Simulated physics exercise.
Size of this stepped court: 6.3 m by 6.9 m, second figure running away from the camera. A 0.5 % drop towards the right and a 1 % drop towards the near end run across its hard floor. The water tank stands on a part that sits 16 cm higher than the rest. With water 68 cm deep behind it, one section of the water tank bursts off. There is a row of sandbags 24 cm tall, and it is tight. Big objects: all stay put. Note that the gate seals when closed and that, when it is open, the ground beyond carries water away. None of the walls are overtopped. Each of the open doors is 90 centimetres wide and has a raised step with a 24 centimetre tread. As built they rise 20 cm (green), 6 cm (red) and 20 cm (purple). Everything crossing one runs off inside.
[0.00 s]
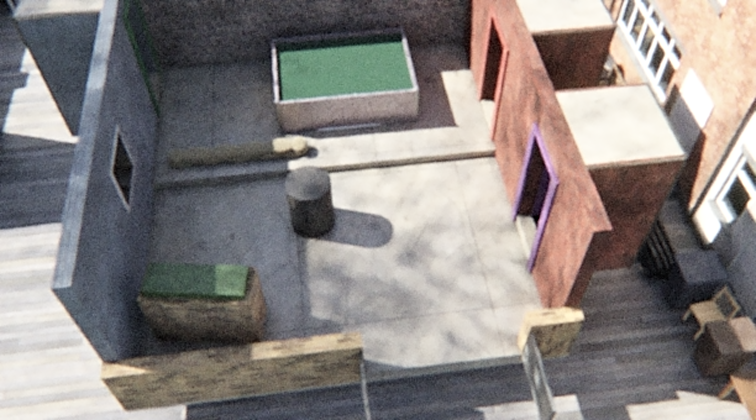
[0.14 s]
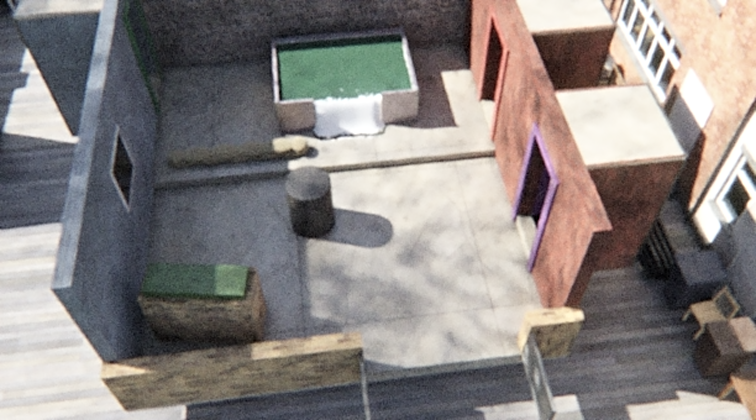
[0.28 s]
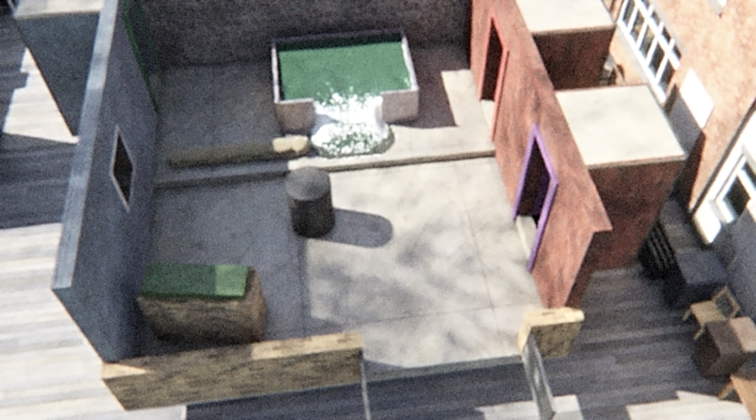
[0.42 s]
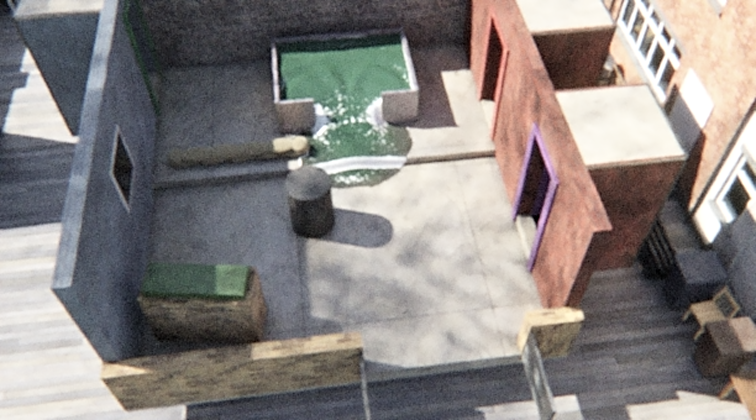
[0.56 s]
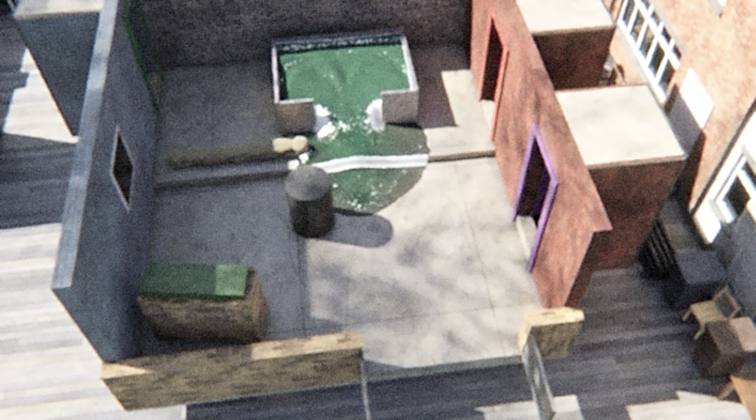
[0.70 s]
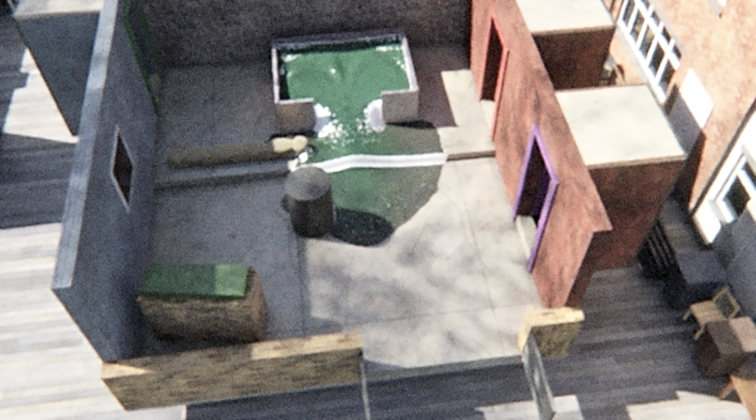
In this clip, a section of the front wall of a raised tank of green water opens in a walled court, and foaming water pours out, crosses a low step, and spreads over the pale floor around a dark cylinder.
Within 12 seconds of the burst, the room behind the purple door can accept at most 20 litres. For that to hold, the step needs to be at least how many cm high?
At least 7 cm or so.
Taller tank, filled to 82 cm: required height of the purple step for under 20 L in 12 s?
Some 9.0 cm.
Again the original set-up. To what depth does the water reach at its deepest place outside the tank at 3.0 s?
Around 26 centimetres.
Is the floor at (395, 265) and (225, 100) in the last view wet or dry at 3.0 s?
In order: Submerged and spared.
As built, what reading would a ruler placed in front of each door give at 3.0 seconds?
Green 0, red 1, purple 10 cm.
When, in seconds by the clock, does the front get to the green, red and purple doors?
Green not within the 12 s, red not within the 12 s, purple 1.8 s.
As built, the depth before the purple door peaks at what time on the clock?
Roughly 2.2 s.
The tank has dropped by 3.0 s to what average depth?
Around 30 centimetres.
After 1.4 s water covers 35 % of the floor, deepest (40 cm) near (317, 204); it has not reached the purple door.
After 3.0 s water covers 55 % of the floor, deepest (26 cm) near (524, 318); 10 cm at the purple door, 0 litres in over its 20 cm step.
After 12.0 s water covers 60 % of the floor, deepest (12 cm) near (530, 338); 8 cm at the purple door, 0 litres in over its 20 cm step.
At the purple door as built, the water arrived by 1.9 s and peaked near 14 cm at 2.2 s.
With a step of 6.5 cm, 25 litres would have come in within the 12 s; with 8 cm, 11 litres. So under 20 litres takes about 7 cm.
